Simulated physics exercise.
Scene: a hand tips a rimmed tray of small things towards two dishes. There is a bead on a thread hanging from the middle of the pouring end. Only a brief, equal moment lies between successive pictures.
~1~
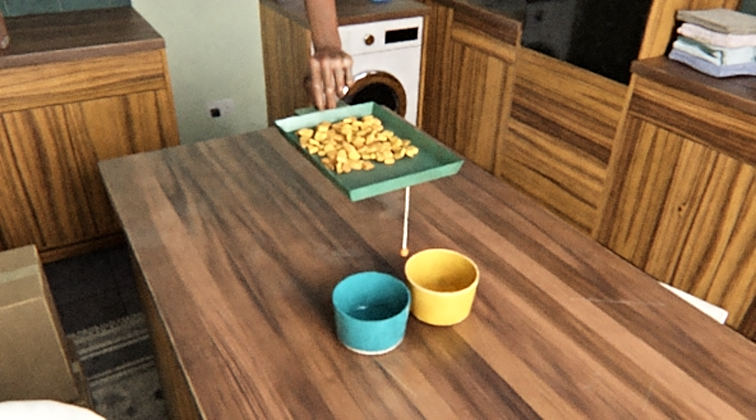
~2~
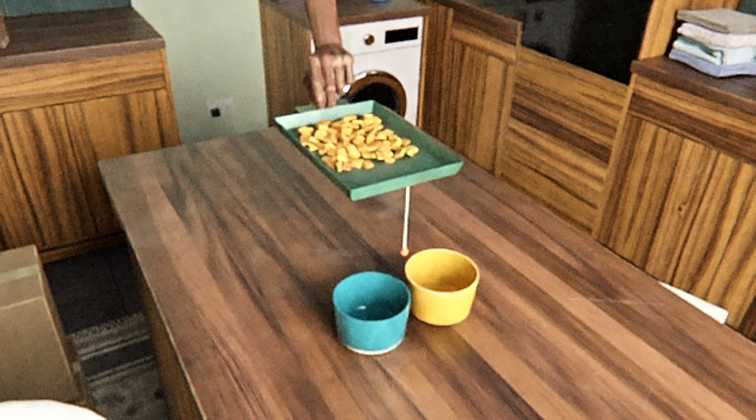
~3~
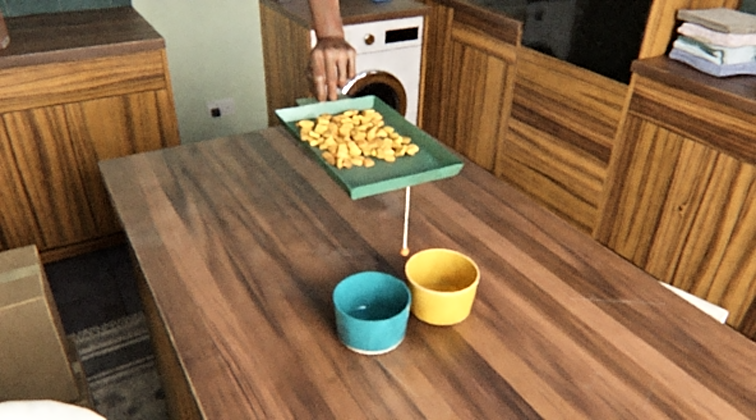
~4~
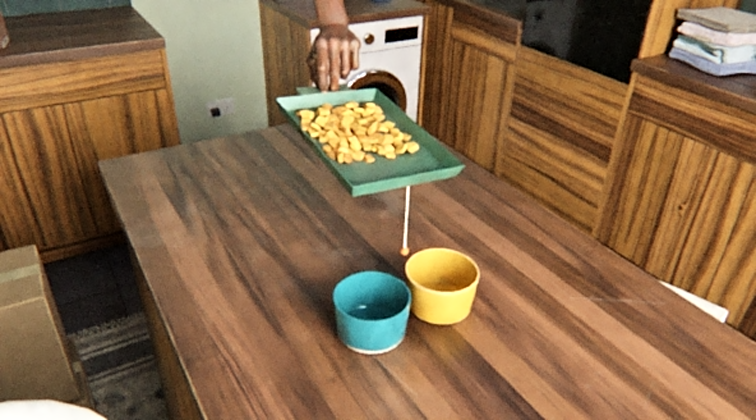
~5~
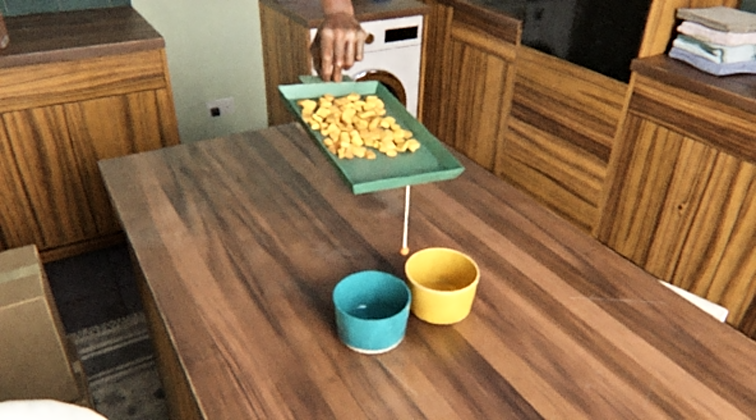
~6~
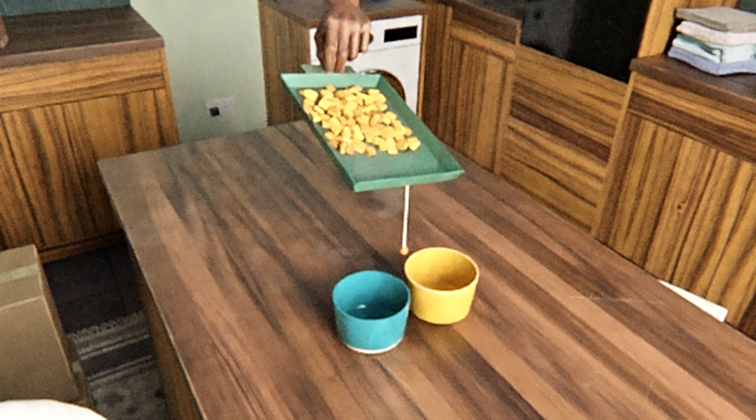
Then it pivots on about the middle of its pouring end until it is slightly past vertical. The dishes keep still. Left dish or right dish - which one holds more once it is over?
The right one holds more.
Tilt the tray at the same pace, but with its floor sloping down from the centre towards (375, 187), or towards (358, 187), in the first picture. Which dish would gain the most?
Case one: The dish to the left. Case two: The dish to the left.
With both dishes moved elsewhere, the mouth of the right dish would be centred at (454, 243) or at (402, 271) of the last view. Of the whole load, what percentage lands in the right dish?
In turn 80 and 0 in a hundred.
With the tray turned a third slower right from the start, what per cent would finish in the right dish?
Something like 40 percent, give or take.
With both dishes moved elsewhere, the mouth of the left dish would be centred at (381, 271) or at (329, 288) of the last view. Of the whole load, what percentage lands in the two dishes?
You'd get near 90 percent first and near 10 percent next.
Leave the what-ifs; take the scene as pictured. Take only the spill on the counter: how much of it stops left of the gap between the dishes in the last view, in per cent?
About 0 %.
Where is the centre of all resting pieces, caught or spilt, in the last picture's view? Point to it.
The centre ends up roughly at (447, 283).
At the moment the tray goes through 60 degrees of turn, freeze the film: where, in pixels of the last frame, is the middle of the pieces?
Its middle sits at about pixel (431, 161).
Soon, tray tipped steeply; nearly all on the tray; a stray few in the air.
A while on, tray tipped right over; about two thirds on the tray; about a quarter in the right dish; a small part outside both; a small part in the air.
Towards the end, tray tipped past a quarter turn; about half in the right dish; about half outside both.
Finally, tray tipped past a quarter turn; none in the left dish; about half in the right dish; about half outside both.
